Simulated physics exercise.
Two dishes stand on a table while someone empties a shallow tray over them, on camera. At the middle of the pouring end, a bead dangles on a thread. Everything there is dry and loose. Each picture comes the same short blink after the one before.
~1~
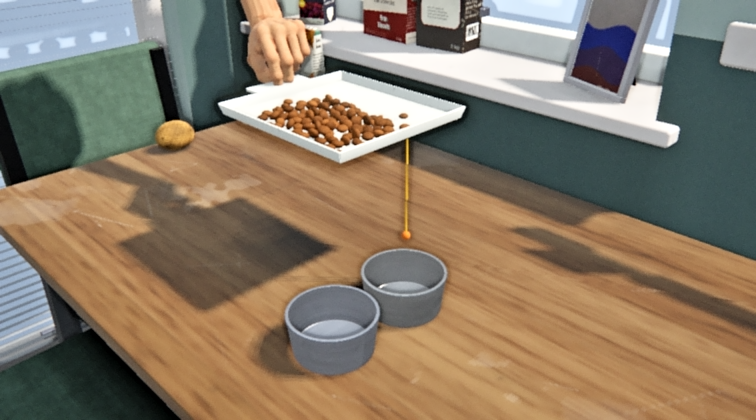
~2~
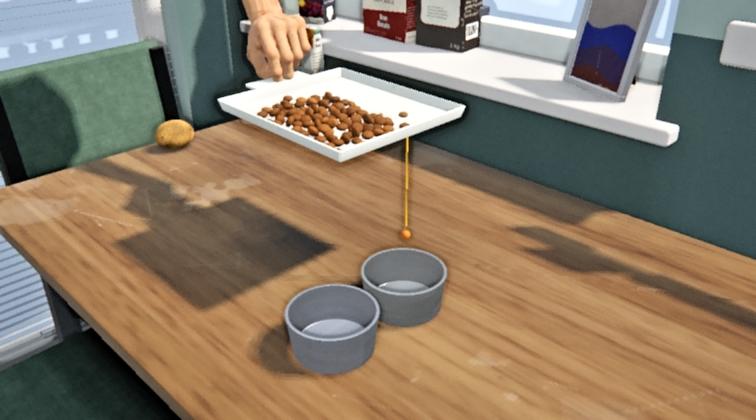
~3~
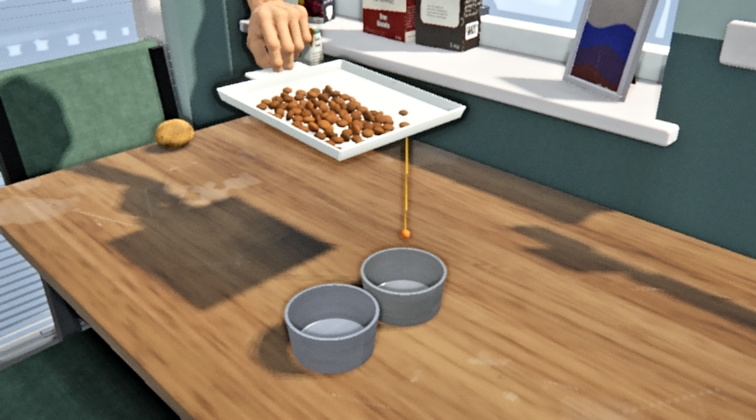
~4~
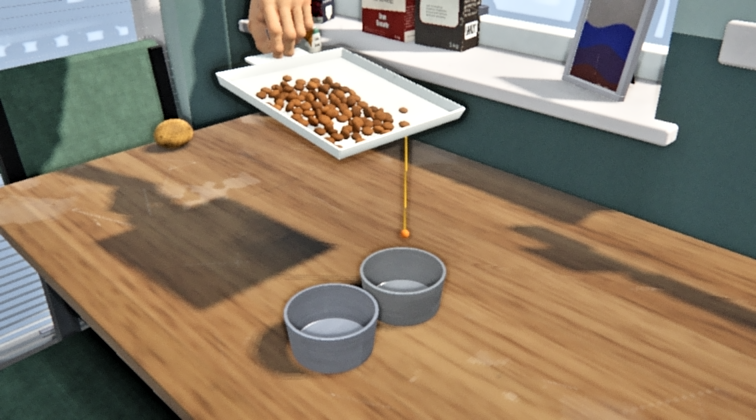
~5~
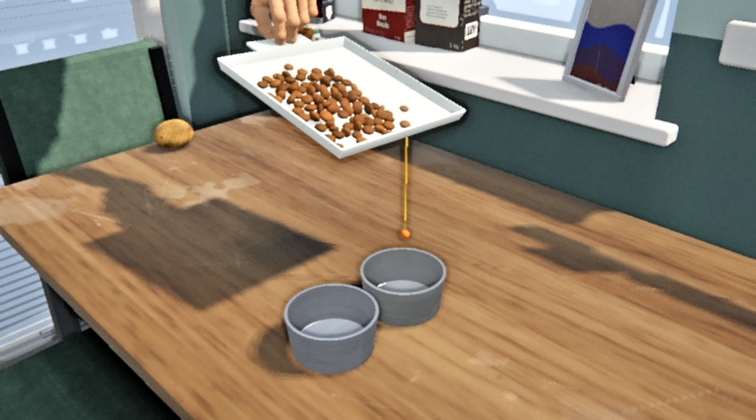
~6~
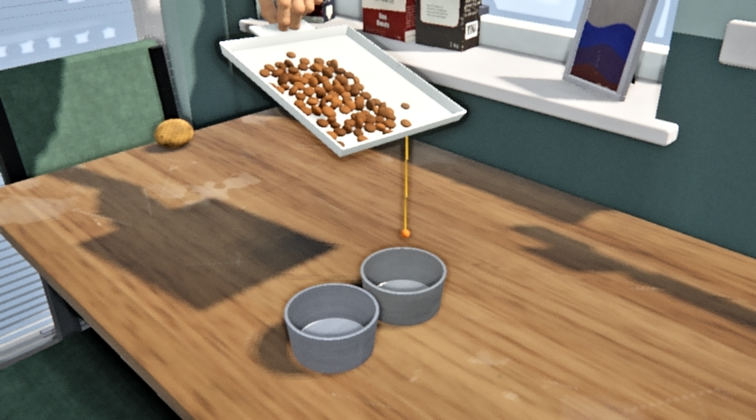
A hand gradually raises the far end of a white tray of brown kibble above two gray dishes.
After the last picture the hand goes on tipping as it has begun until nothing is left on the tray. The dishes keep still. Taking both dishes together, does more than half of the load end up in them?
The greater share is going to end up outside the dishes.
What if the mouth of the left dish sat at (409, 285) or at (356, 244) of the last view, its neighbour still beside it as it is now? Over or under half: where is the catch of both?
First shift, a majority share; second shift, a minority share.
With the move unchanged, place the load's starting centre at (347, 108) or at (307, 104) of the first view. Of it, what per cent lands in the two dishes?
First some 20, then 20 per cent.
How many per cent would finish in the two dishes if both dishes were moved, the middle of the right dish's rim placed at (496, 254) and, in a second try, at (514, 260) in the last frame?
Close to 30 in a hundred first, close to 10 in a hundred second.
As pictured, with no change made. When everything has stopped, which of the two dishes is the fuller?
The one to the right is fuller.
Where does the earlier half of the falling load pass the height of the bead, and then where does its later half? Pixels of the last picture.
(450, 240) first, (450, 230) later.
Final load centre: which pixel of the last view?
Around (447, 283), give or take.
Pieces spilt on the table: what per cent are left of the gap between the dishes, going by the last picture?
Roughly 0 in a hundred.
Shortly afterwards, tray tipped steeply; all but a few on the tray; a little in the air.
Next, tray tipped past a quarter turn; a little on the tray; only a few in the left dish; near a quarter in the right dish; near half outside both; near a quarter in the air.
Some moments later, tray tipped past a quarter turn; only a few in the left dish; near a third in the right dish; near two thirds outside both.
In the end, tray tipped past a quarter turn; only a few in the left dish; near a third in the right dish; near two thirds outside both.
